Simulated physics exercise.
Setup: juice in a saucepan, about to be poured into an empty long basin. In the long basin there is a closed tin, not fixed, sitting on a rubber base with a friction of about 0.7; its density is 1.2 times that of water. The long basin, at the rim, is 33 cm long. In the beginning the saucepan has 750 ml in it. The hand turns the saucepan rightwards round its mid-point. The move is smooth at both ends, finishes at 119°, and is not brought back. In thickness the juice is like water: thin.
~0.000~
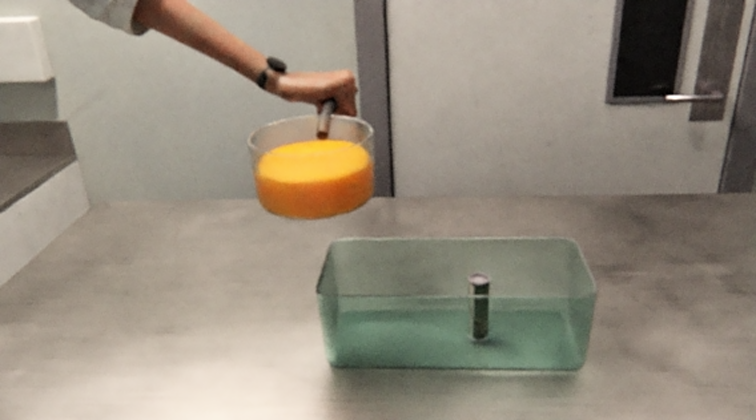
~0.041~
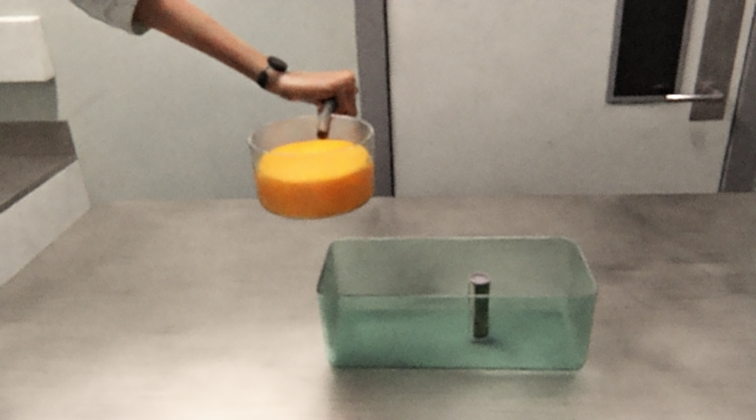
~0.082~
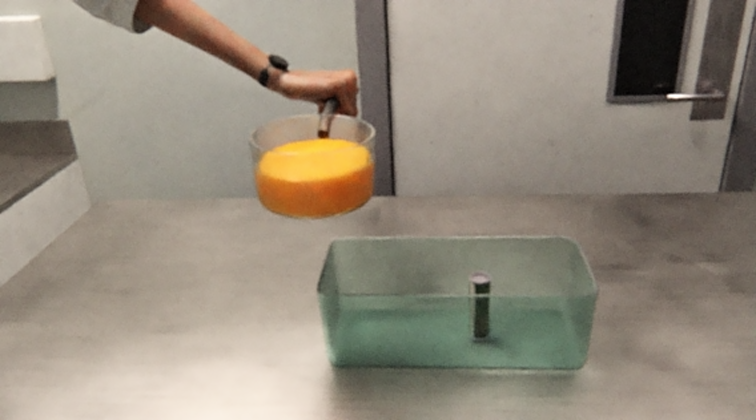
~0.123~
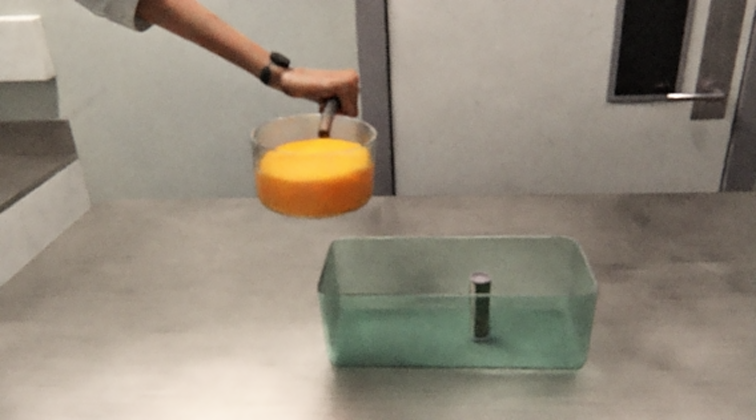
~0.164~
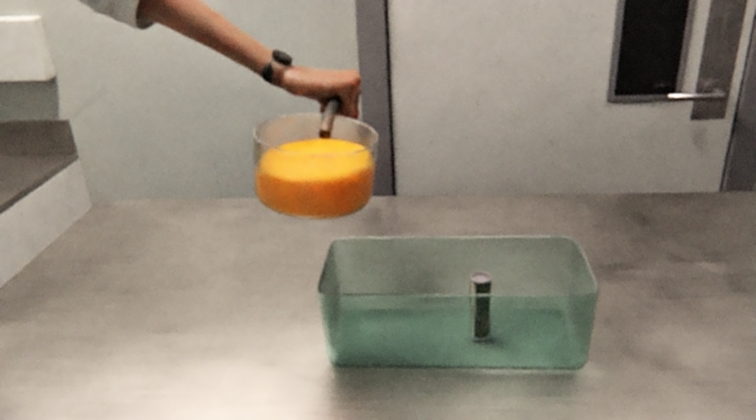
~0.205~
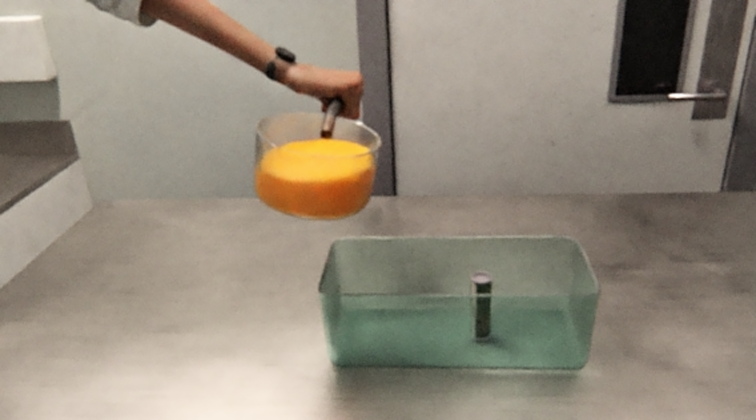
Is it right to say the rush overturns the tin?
Looks like it will stay erect.
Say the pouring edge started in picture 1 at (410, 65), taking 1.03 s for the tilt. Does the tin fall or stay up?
After that, the tin overturns.
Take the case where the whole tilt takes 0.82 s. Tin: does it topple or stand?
After the tilt, the tin is still standing.
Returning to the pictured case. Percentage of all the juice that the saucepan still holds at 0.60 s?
Roughly 62 percent.
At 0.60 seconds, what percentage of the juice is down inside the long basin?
About 6%.
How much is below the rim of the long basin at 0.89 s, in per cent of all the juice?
The share is close to 82 percent.
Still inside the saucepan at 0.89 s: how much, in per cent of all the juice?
What remains is about 7 percent of it all.
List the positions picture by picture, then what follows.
In the first frame, tilt 0°; pouring edge (372, 134); surface from (259, 159) to (371, 157); the long basin's rim runs from (324, 267) to (586, 266); the tin's top is at (479, 281).
In the second frame, tilt 0°; pouring edge (372, 134); surface from (259, 159) to (372, 157).
In the third frame, tilt 2°; pouring edge (374, 135); surface from (260, 157) to (372, 156).
In the fourth frame, tilt 4°; pouring edge (375, 137); surface from (259, 157) to (372, 156).
In the fifth frame, tilt 7°; pouring edge (377, 141); surface from (259, 157) to (373, 156).
In the sixth frame, tilt 11°; pouring edge (379, 145); surface from (260, 156) to (375, 157).
After 0.60 s the tilt is 75° and 62 per cent is still to pour; the tin stands where it began.
After 0.89 s the tilt is 114° and 7 per cent is still to pour; the tin stands where it began.
After 1.20 s the tilt is 119° and 0 per cent is still to pour; the tin stands where it began.
After 1.53 s the tilt is 119° and 0 per cent is still to pour; the tin stands where it began.
In the end the tin stands where it began.
